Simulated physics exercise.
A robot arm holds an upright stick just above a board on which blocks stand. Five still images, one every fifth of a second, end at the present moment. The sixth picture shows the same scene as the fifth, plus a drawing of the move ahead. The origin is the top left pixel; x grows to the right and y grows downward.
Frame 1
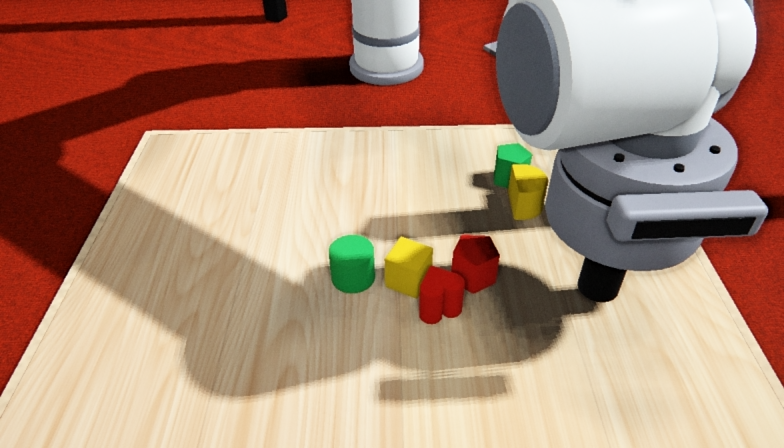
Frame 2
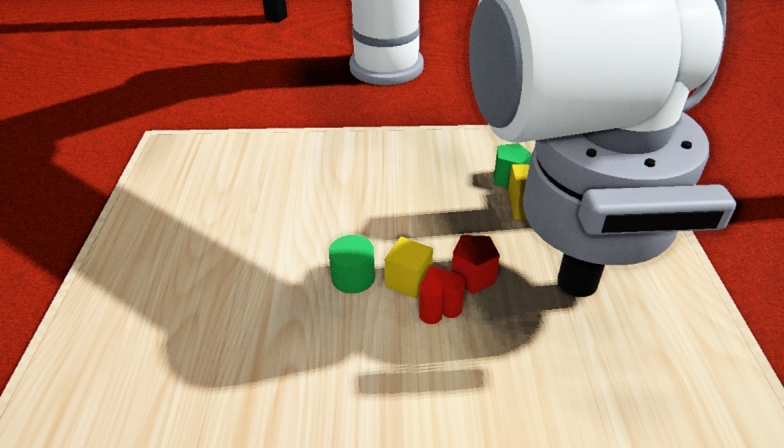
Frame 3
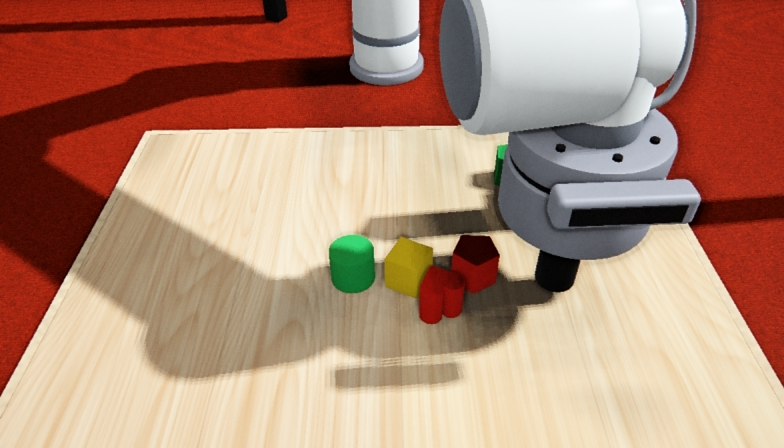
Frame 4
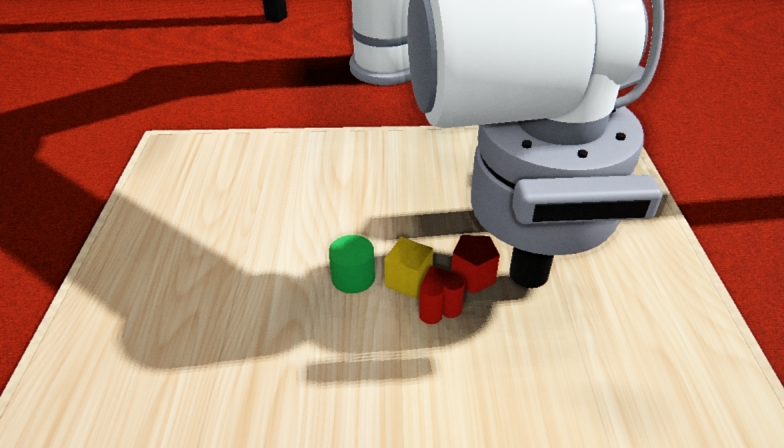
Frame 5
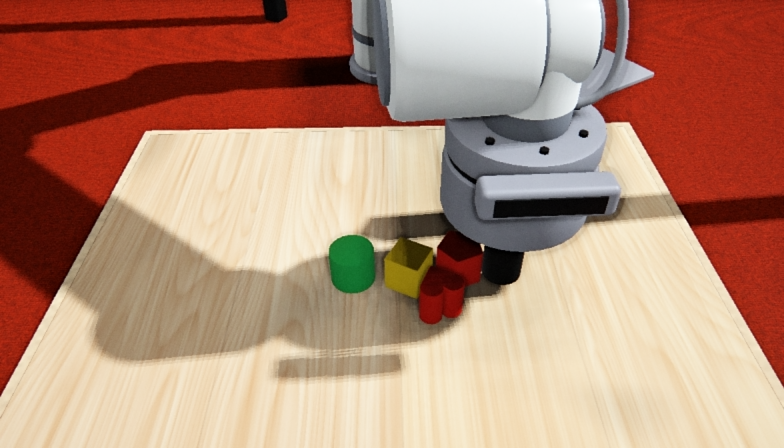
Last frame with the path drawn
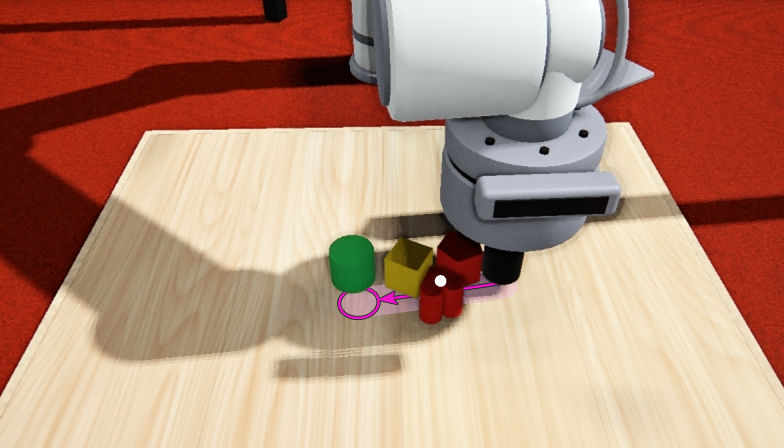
A large white and grey robot arm holds a short black stick upright over a pale wooden board on a red floor, seen from above. Near the middle sit a green cylinder, a yellow block, a red heart-shaped block and a red five-sided block, with green and yellow blocks behind. The arm glides left, hiding the back blocks, then nudges the five-sided block slightly left, while the camera stays still.
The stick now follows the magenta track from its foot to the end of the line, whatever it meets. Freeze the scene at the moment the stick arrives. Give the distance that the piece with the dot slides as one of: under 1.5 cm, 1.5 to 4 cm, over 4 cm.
Medium: 1.5 to 4 cm.
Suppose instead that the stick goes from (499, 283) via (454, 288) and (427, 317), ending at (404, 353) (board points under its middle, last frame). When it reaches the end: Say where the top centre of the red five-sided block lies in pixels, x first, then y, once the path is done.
When the path ends, it will be at (431, 236).
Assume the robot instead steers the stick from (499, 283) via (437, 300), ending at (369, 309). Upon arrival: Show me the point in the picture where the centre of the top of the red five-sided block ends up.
I'd place it at (436, 241), taking the centre of its top.
The line goes in a line from (499, 283) to (359, 303); the dot is on the red heart block.
The first path, step by step. One third of the way, stick (453, 279); yellow square block (394, 249), turned 50° anticlockwise; red heart block (434, 285); red five-sided block (433, 238), turned 65° clockwise.
Two thirds of the way, stick (405, 285); green round block (345, 250); yellow square block (387, 244), turned 50° anticlockwise; red heart block (414, 297), turned 30° anticlockwise; red five-sided block (429, 236), turned 80° clockwise.
At the end, stick (358, 291); green round block (339, 247); yellow square block (385, 242), turned 40° anticlockwise; red heart block (414, 297), turned 30° anticlockwise; red five-sided block (429, 236), turned 80° clockwise.
